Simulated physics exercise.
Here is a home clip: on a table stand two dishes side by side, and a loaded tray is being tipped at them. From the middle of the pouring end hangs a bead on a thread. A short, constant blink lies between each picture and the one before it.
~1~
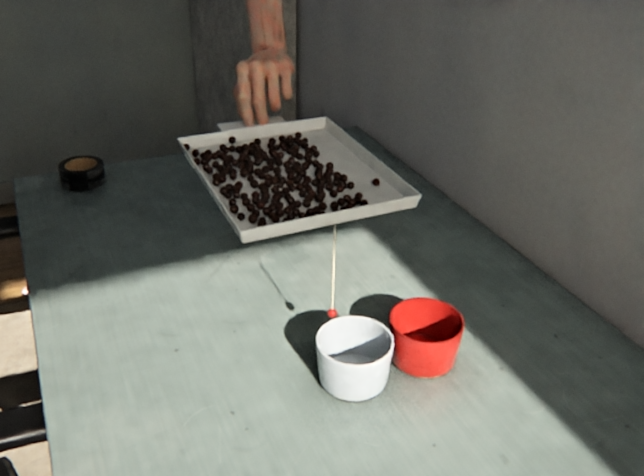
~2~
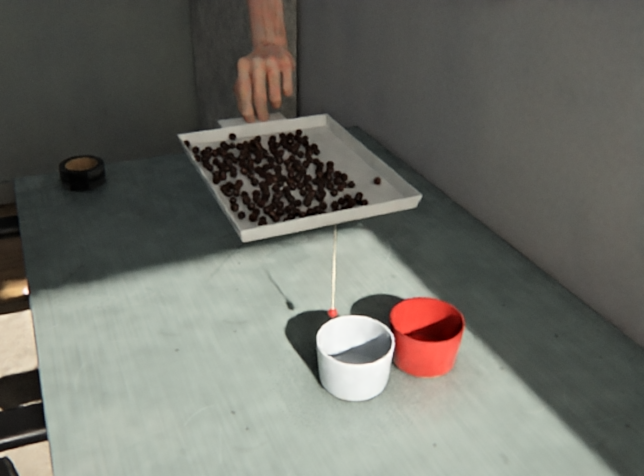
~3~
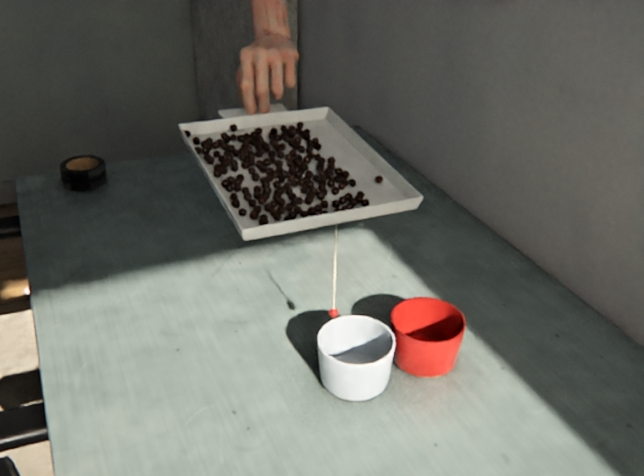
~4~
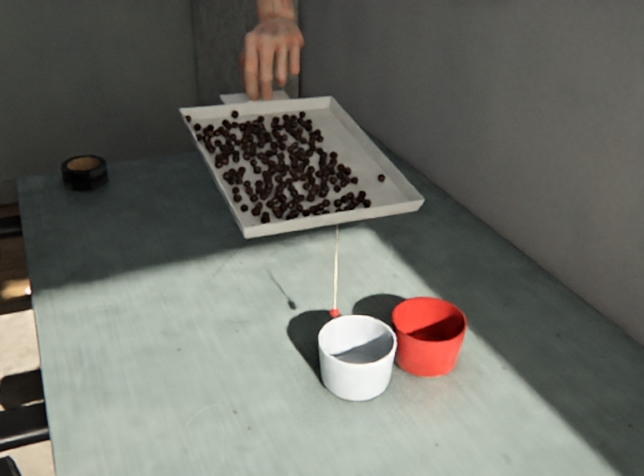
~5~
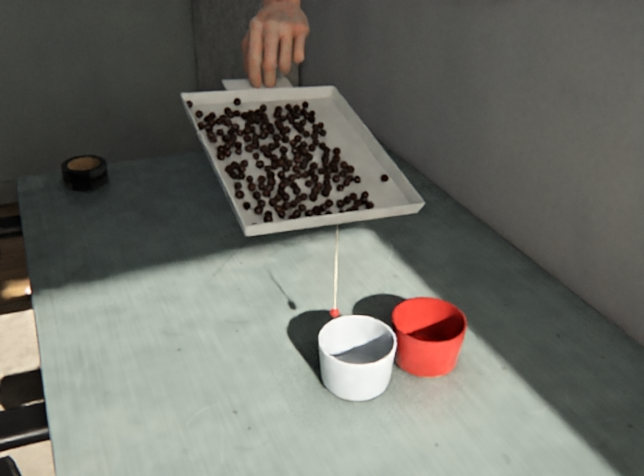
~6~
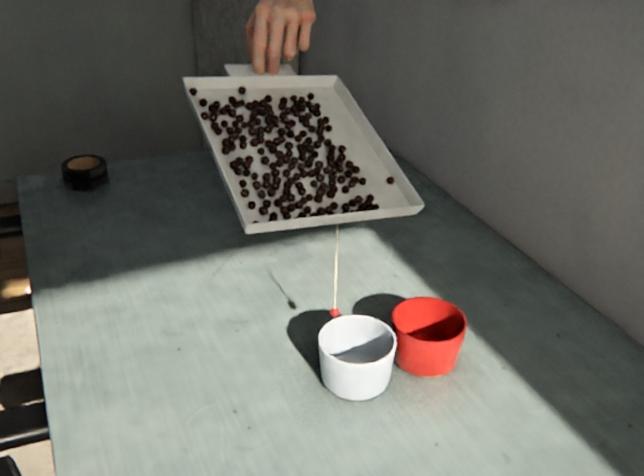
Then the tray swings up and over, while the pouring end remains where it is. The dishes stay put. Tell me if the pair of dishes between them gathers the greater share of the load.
The dishes will catch most of the load.
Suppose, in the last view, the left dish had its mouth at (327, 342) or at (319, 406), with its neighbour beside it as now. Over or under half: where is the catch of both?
Try 1: The greater share; try 2: A lesser share.
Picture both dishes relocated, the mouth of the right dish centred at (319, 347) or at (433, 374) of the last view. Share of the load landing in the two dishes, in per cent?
It works out to 10 percent and then 0 percent.
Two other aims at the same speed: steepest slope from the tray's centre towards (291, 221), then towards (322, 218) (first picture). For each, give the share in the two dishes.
Lab note: Case 1 near 0 %, case 2 near 30 %.
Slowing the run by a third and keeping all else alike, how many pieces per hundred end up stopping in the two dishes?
Result: About 90 per cent.
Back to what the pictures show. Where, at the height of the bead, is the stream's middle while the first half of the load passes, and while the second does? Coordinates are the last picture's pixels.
I'd place the first part at (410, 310) and the rest at (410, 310).
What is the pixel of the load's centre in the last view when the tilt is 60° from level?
Check around (373, 207) in the last picture.
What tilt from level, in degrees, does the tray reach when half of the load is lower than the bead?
Close to 95° of tilt at that moment.
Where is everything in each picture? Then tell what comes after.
The first picture shows corners of the pouring end (243, 229) and (417, 194), level; middle of the load (278, 176), chocolate balls; left dish (371, 379); right dish (445, 357); bead on its thread (332, 313).
The second picture shows corners of the pouring end (243, 228) and (417, 194), level; middle of the load (278, 175).
The third picture shows corners of the pouring end (245, 227) and (419, 196), tipped barely, lowest at the right corner; middle of the load (279, 170).
The fourth picture shows corners of the pouring end (247, 225) and (420, 198), tipped a little, lowest at the right corner; middle of the load (281, 163).
The fifth picture shows corners of the pouring end (248, 224) and (420, 201), tipped a little, lowest at the right corner; middle of the load (284, 157).
The sixth picture shows corners of the pouring end (249, 222) and (421, 203), tipped clearly, lowest at the right corner; middle of the load (289, 154), almost all on the move; left dish (374, 379); right dish (447, 356).
Just after the last frame, tray tipped steeply; the larger part on the tray; about a tenth in the right dish; just a few outside both; about a tenth in the air.
A moment on, tray tipped right over; roughly a quarter on the tray; roughly a quarter in the left dish; roughly a third in the right dish; about a tenth outside both; roughly a quarter in the air.
Further on, tray tipped past a quarter turn; roughly a third in the left dish; roughly half in the right dish; roughly a quarter outside both.
When it is over, tray tipped past a quarter turn; roughly a third in the left dish; roughly half in the right dish; roughly a quarter outside both.
